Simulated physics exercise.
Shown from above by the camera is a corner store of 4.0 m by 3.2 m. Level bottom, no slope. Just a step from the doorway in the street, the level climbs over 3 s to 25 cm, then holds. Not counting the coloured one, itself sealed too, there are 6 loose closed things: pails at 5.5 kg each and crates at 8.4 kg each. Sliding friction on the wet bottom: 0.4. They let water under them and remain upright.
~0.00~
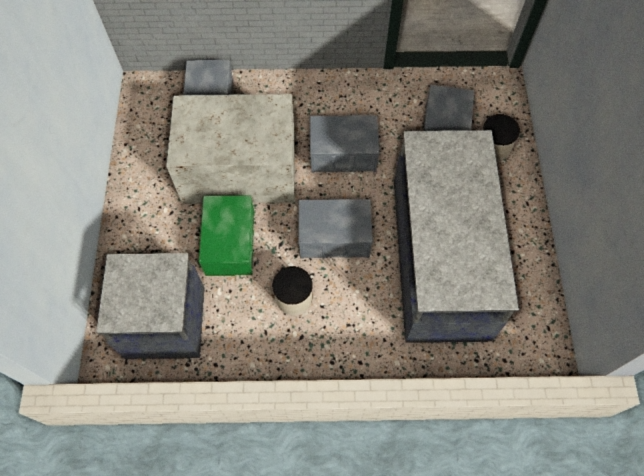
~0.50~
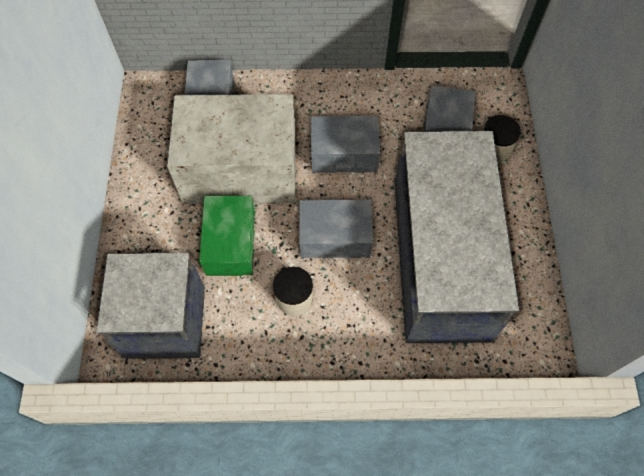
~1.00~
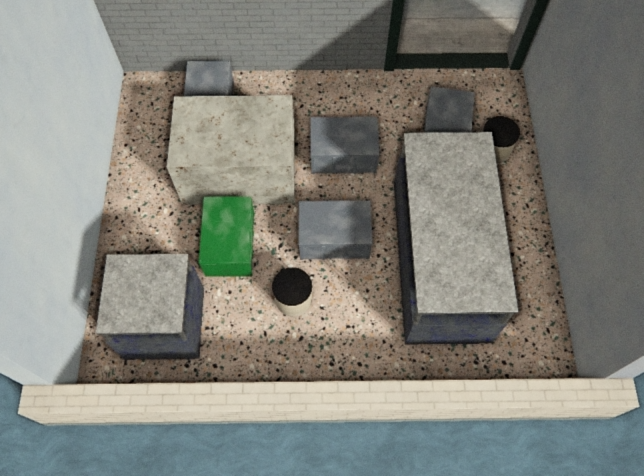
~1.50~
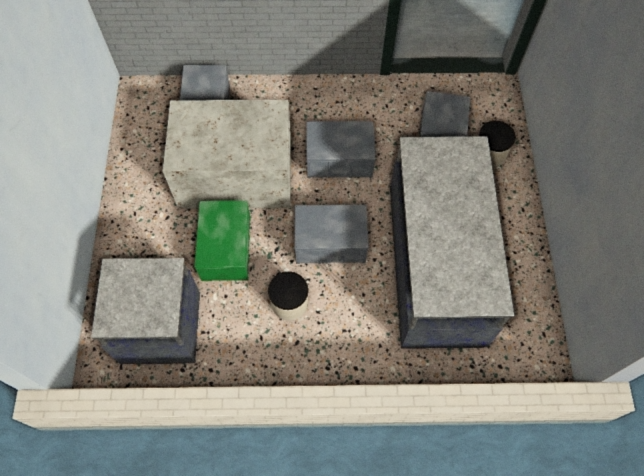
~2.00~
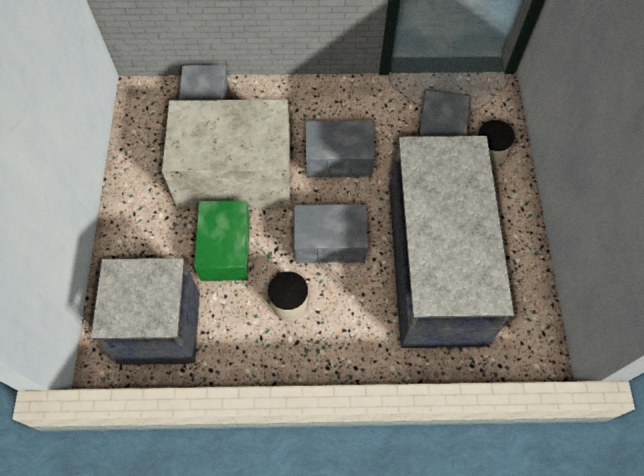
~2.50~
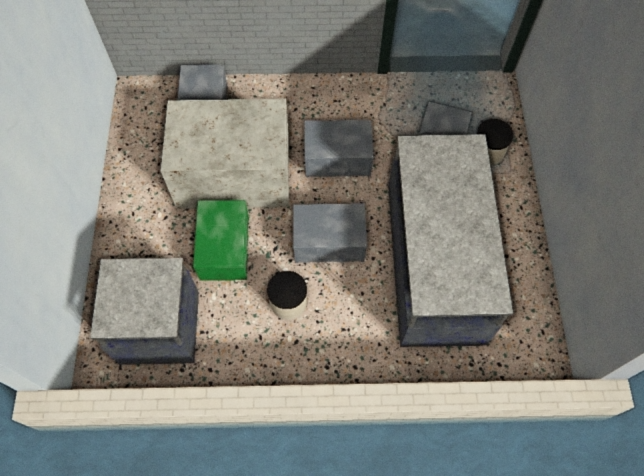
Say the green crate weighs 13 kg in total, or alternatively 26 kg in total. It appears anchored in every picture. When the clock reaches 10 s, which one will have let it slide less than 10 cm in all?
The one that works is none of the two.
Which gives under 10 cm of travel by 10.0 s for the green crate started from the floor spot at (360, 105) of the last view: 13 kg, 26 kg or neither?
Result: Both fail.
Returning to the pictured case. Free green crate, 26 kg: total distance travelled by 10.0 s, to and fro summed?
It covers some 60 cm altogether.
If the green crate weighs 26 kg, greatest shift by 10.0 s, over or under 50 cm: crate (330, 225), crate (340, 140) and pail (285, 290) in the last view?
Respectively: Exceeded, not exceeded, exceeded.
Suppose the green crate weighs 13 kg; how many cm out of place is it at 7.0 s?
Close to 5 centimetres.
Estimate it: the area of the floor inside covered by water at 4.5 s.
At that time the wet patch spans about 6.0 m2.
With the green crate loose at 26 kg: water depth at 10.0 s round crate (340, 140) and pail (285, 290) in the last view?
Depths: Near 16 cm, then near 12 cm.
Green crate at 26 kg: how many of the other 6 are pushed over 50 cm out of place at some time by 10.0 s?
The answer here is 5.
After 3.5 s the green crate would be 0 cm from its start with 13 kg and 0 cm from its start with 26 kg; 0 cm of water round it then.
After 4.5 s the green crate would be 0 cm from its start with 13 kg and 0 cm from its start with 26 kg; 3 cm of water round it then.
After 7.0 s the green crate would be 7 cm from its start with 13 kg and 0 cm from its start with 26 kg; 5 cm of water round it then.
After 10.0 s the green crate would be 53 cm from its start with 13 kg and 55 cm from its start with 26 kg; 11 cm of water round it then.
